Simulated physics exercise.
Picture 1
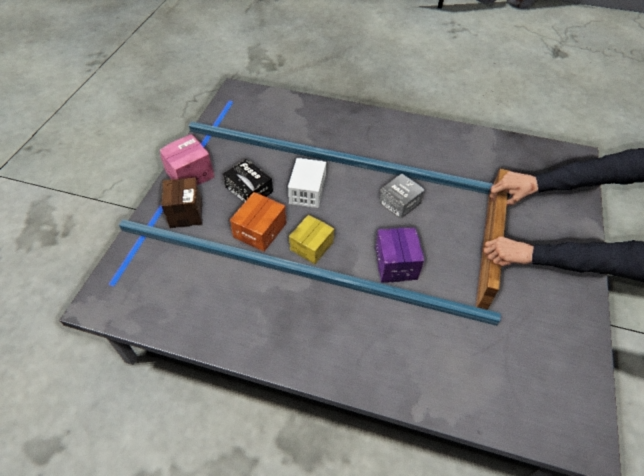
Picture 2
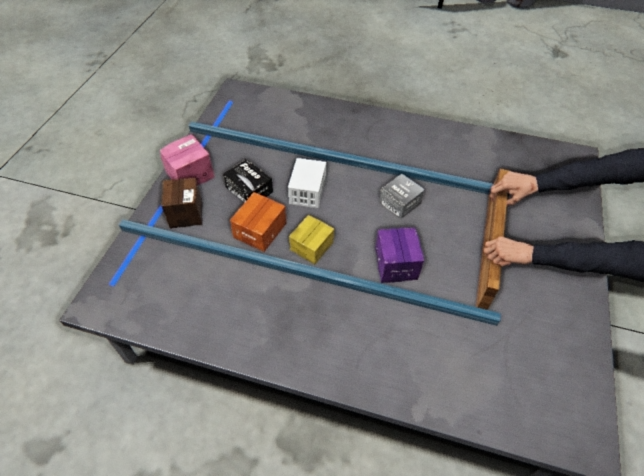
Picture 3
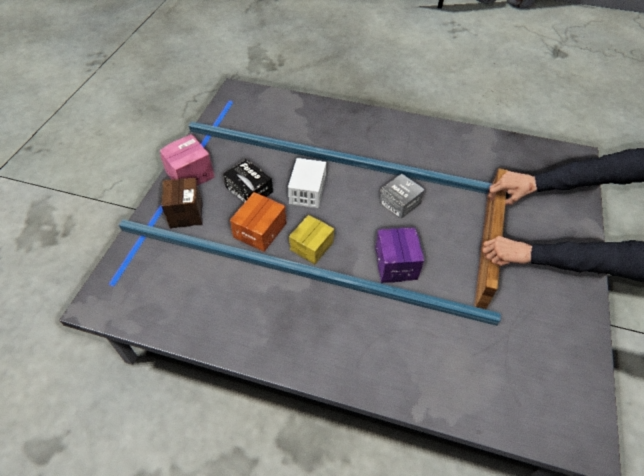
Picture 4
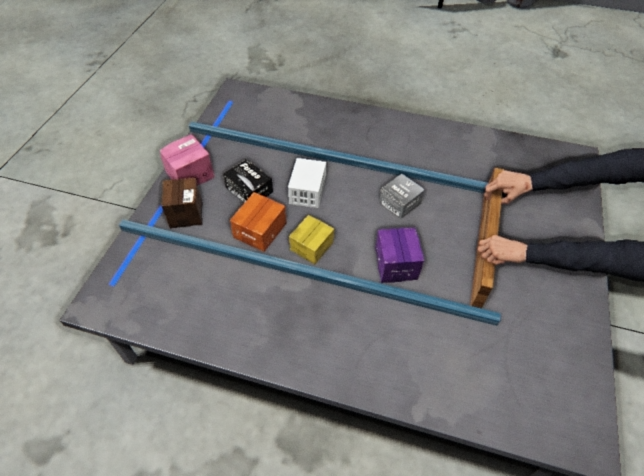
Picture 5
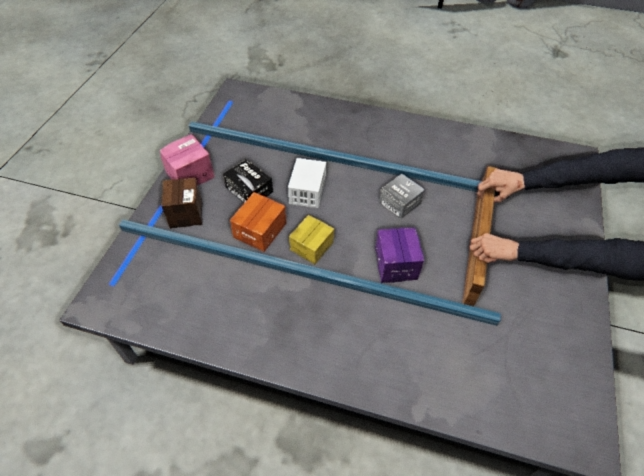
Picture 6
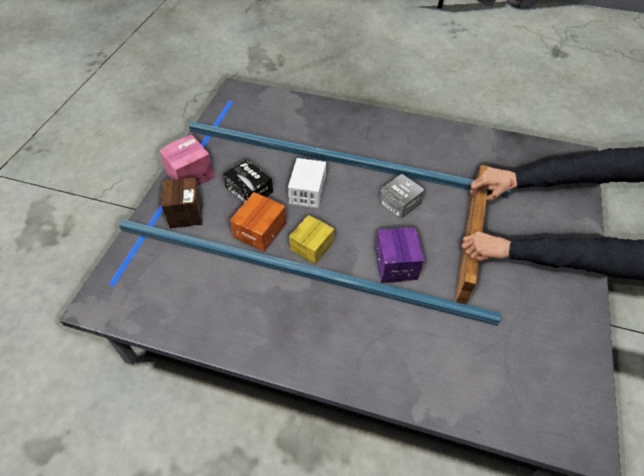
On a grey table, two hands slide a wooden plank slightly left toward scattered colourful boxes.
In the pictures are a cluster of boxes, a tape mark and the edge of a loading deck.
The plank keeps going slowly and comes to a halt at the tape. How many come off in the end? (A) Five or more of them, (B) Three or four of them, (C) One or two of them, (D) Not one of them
The answer is A.
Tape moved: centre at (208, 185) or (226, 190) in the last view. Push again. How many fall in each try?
It comes to 4, then 4.
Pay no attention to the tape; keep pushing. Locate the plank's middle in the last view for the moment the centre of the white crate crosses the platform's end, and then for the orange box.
First one: Around (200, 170). Other one: Around (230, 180).
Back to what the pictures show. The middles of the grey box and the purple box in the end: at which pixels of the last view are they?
For the grey box it's (177, 153), and for the purple box it's (145, 190).
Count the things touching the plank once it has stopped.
2 in contact.
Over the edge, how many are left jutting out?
2.
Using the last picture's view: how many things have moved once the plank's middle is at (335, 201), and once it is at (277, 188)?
5 and 8.
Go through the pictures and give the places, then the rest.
The first picture shows pink box (187, 163); brown parcel (183, 203); black box (248, 183); plank (493, 237); tape (181, 179).
The second picture shows brown parcel (183, 203); yellow box (312, 240).
The third picture shows black box (248, 183); purple box (398, 255).
The fourth picture shows pink box (187, 164); white crate (308, 183).
The fifth picture shows brown parcel (183, 203); orange box (259, 222).
The sixth picture shows pink box (187, 164); brown parcel (183, 203); black box (248, 183); plank (473, 232); tape (181, 179).
Soon after, none off yet; pink box at rest near (187, 164); brown parcel at rest near (183, 203); black box at rest near (248, 183).
In the end, the number that fall off is five or more; gone, yellow box, white crate, orange box, black box, brown parcel and pink box.
